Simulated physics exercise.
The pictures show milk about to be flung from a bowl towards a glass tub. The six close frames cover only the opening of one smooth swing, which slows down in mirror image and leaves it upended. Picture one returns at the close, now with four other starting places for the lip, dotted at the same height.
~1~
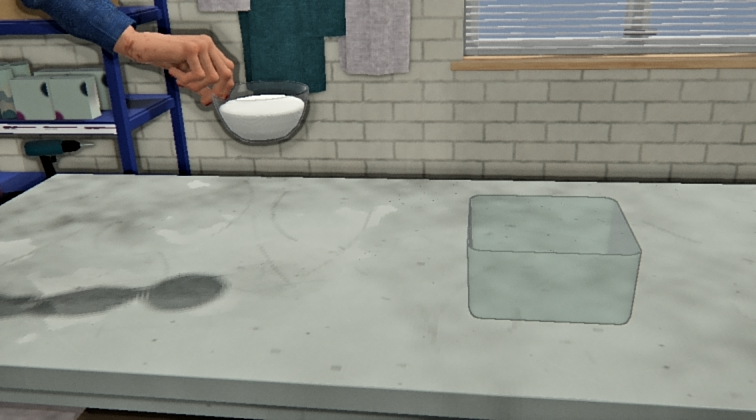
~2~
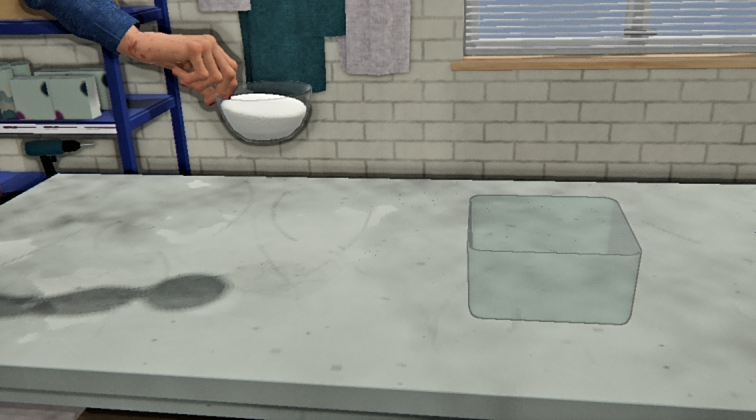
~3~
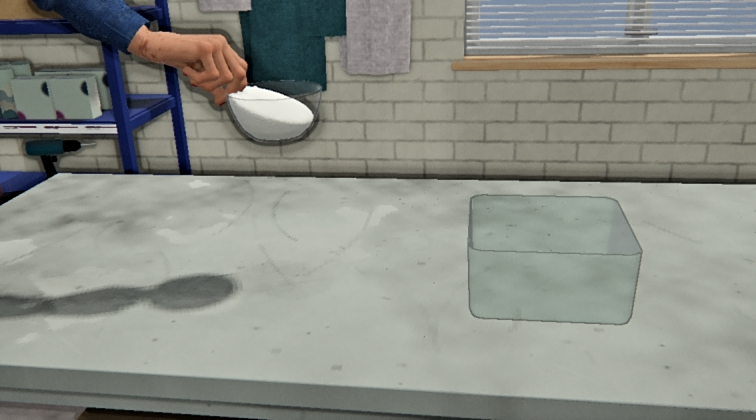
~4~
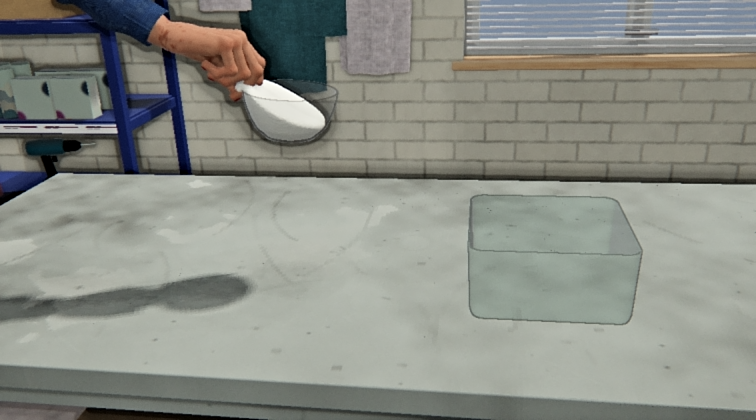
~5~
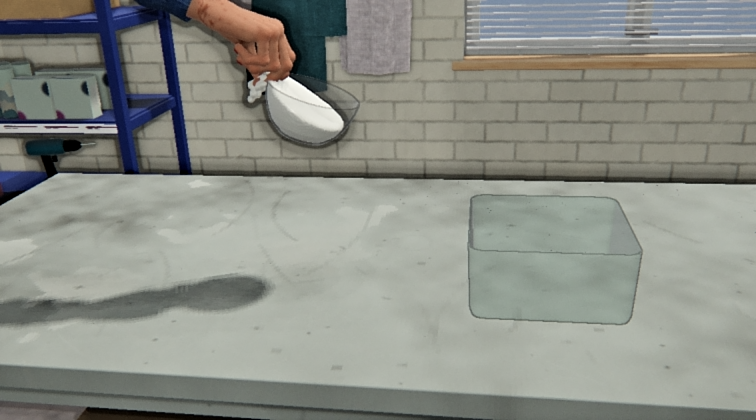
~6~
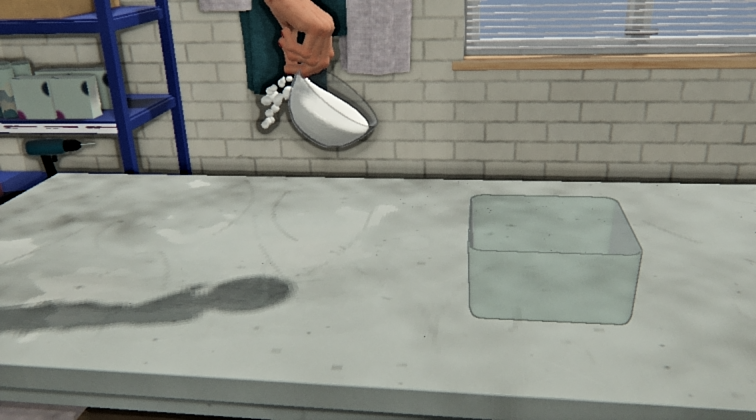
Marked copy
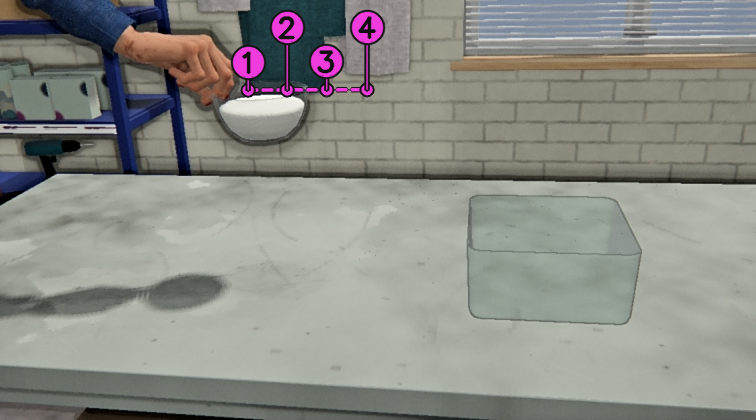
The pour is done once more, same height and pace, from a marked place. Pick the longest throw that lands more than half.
Choose 3.
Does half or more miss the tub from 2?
Yes, it does.
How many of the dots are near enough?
Two of them.
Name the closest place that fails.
Place 2.
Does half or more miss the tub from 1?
Yes, it does.
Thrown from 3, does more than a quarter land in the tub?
Yes, clearly.
On the marked copy, 1 at (248, 90); 2 at (287, 89); 3 at (326, 89); 4 at (367, 89).
If 1 is chosen, about 0 % lands in the tub, 98 % falls short.
If 2 is chosen, about 27 % lands in the tub, 69 % falls short and 4 % goes beside or beyond.
If 3 is chosen, about 66 % lands in the tub, 18 % falls short and 16 % goes beside or beyond.
If 4 is chosen, about 77 % lands in the tub, 11 % falls short and 12 % goes beside or beyond.
